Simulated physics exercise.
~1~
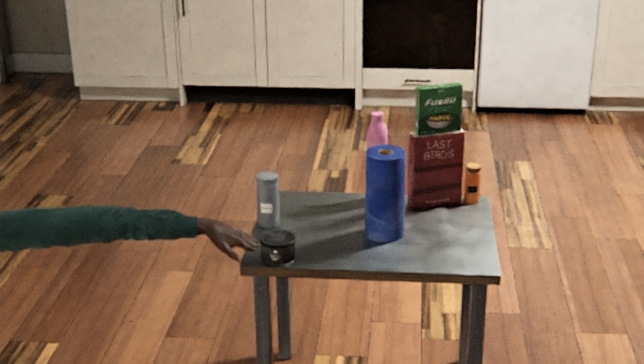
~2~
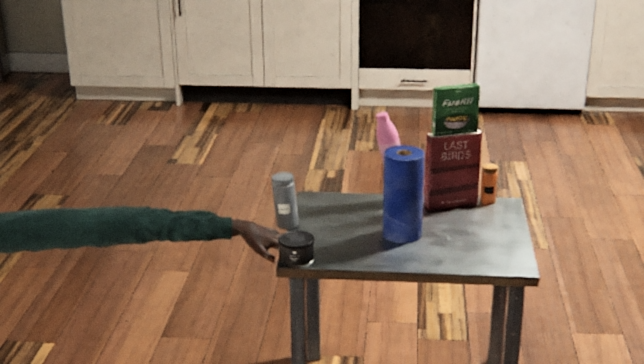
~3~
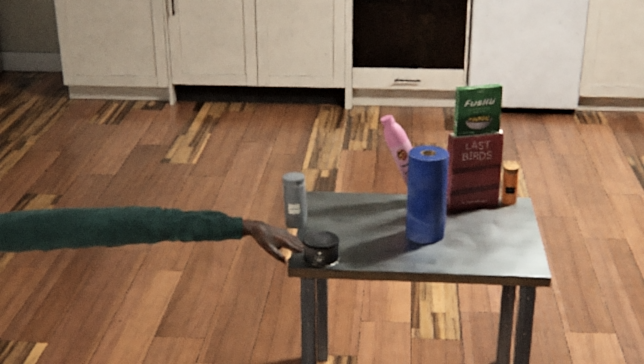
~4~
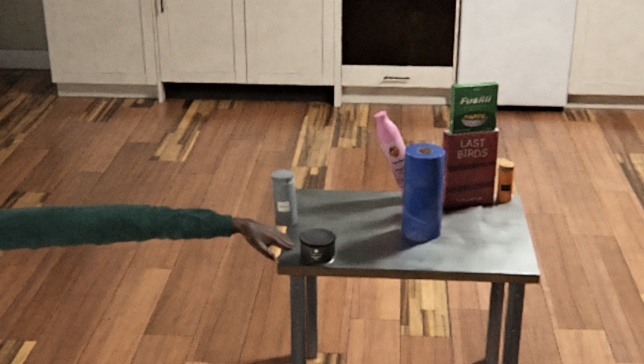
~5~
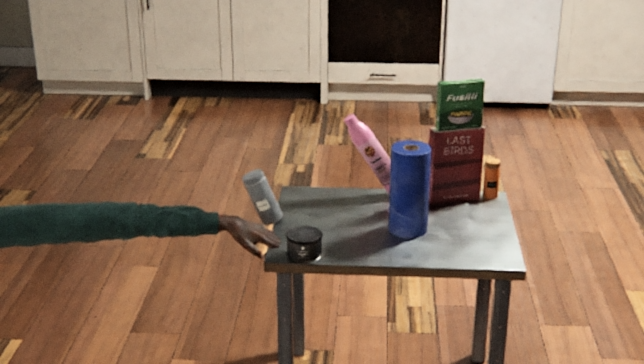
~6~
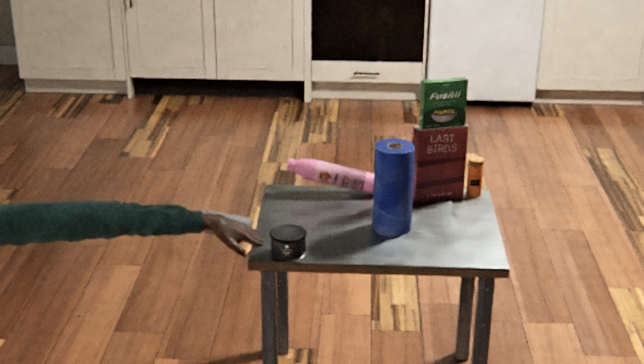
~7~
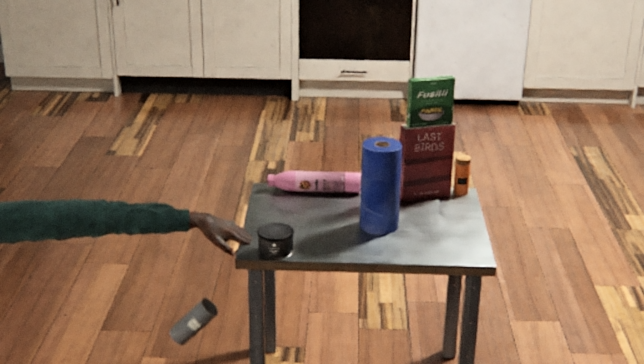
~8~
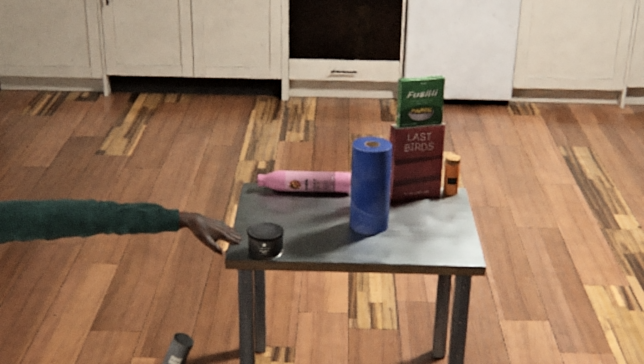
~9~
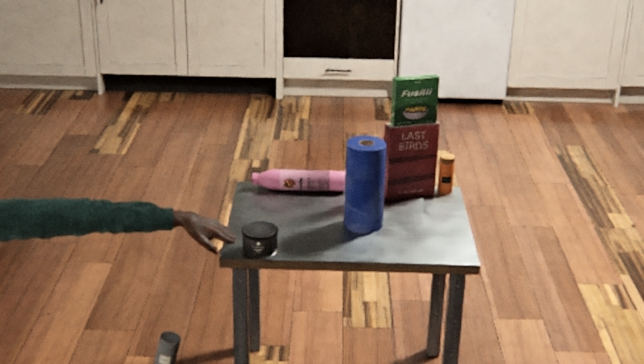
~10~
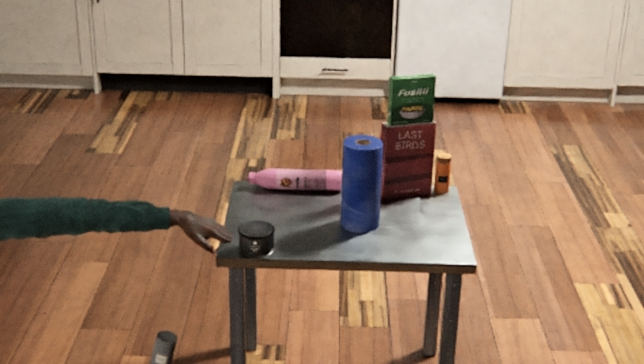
A hand drags the table right, the pink bottle topples, and the grey jar falls off.
